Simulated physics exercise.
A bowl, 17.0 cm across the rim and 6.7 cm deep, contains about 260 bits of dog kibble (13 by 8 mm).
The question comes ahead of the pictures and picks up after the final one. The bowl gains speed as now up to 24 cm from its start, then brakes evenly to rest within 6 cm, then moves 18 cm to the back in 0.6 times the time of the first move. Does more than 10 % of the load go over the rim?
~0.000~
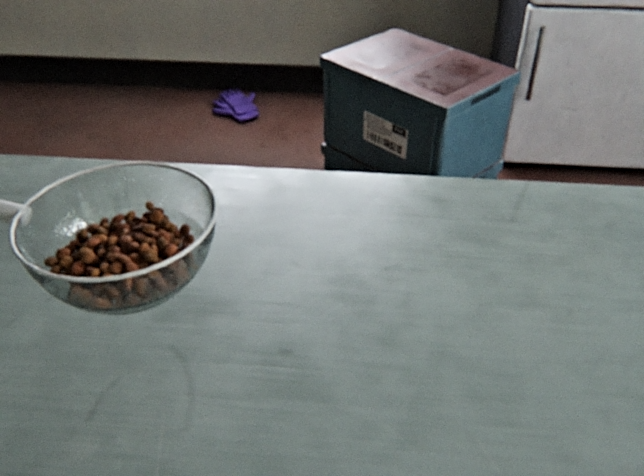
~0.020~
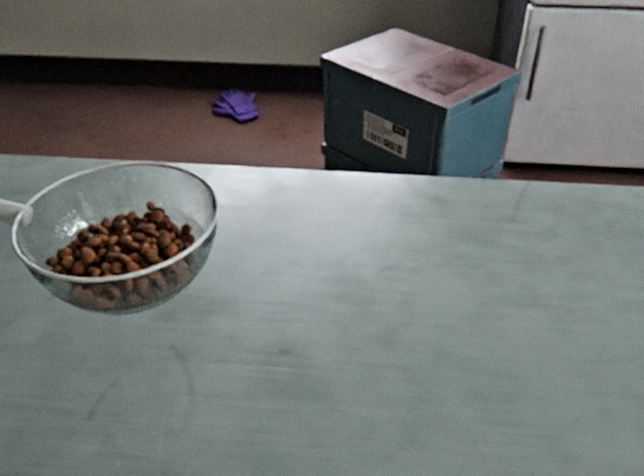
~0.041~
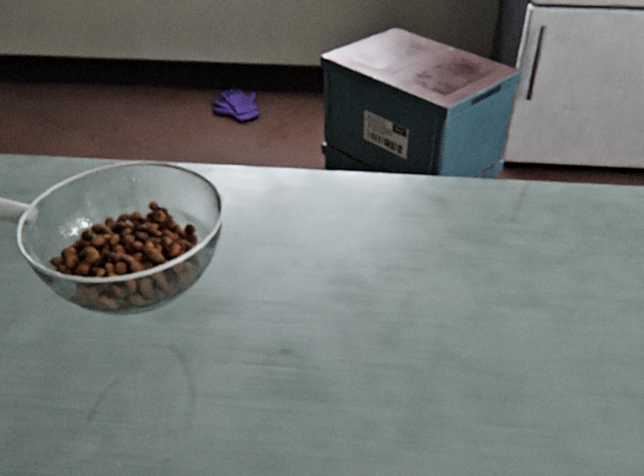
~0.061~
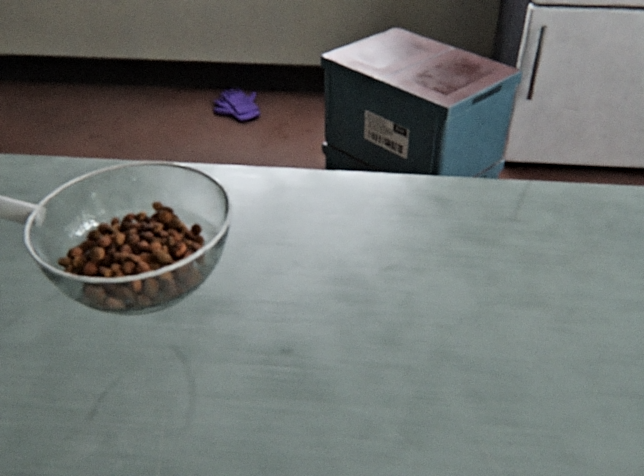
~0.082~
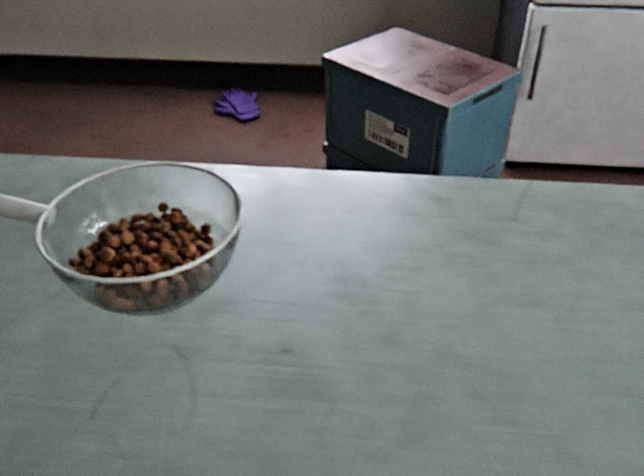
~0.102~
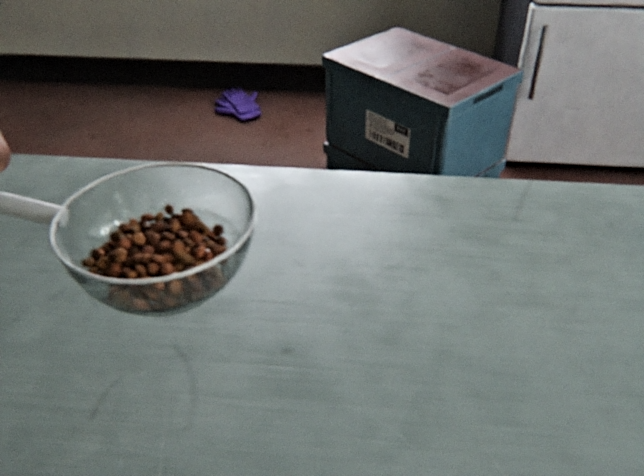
No.
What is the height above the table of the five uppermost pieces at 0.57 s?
They're near 18 cm up.
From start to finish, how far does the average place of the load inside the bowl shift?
Net movement comes out near 3.0 cm.
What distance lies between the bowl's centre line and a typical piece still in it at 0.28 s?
Close to 4.0 cm, I'd say.
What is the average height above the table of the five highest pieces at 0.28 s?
Height: Roughly 16 centimetres.
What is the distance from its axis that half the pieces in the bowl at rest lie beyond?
Median radius: About 5.0 cm.
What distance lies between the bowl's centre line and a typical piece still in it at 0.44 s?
It comes out at around 5.0 cm.
Then, at 0.28 s, tilt 0 degrees; bowl 100 %; middle of all pieces near (395, 275).
After 0.44 s, tilt 0 degrees; bowl 100 %; middle of all pieces near (495, 240).
Then, at 0.57 s, tilt 0 degrees; bowl 100 %; middle of all pieces near (461, 154).
After 0.71 s, tilt 0 degrees; bowl 100 %; middle of all pieces near (454, 148).
In the end, at 1.4 s, bowl 100 %.
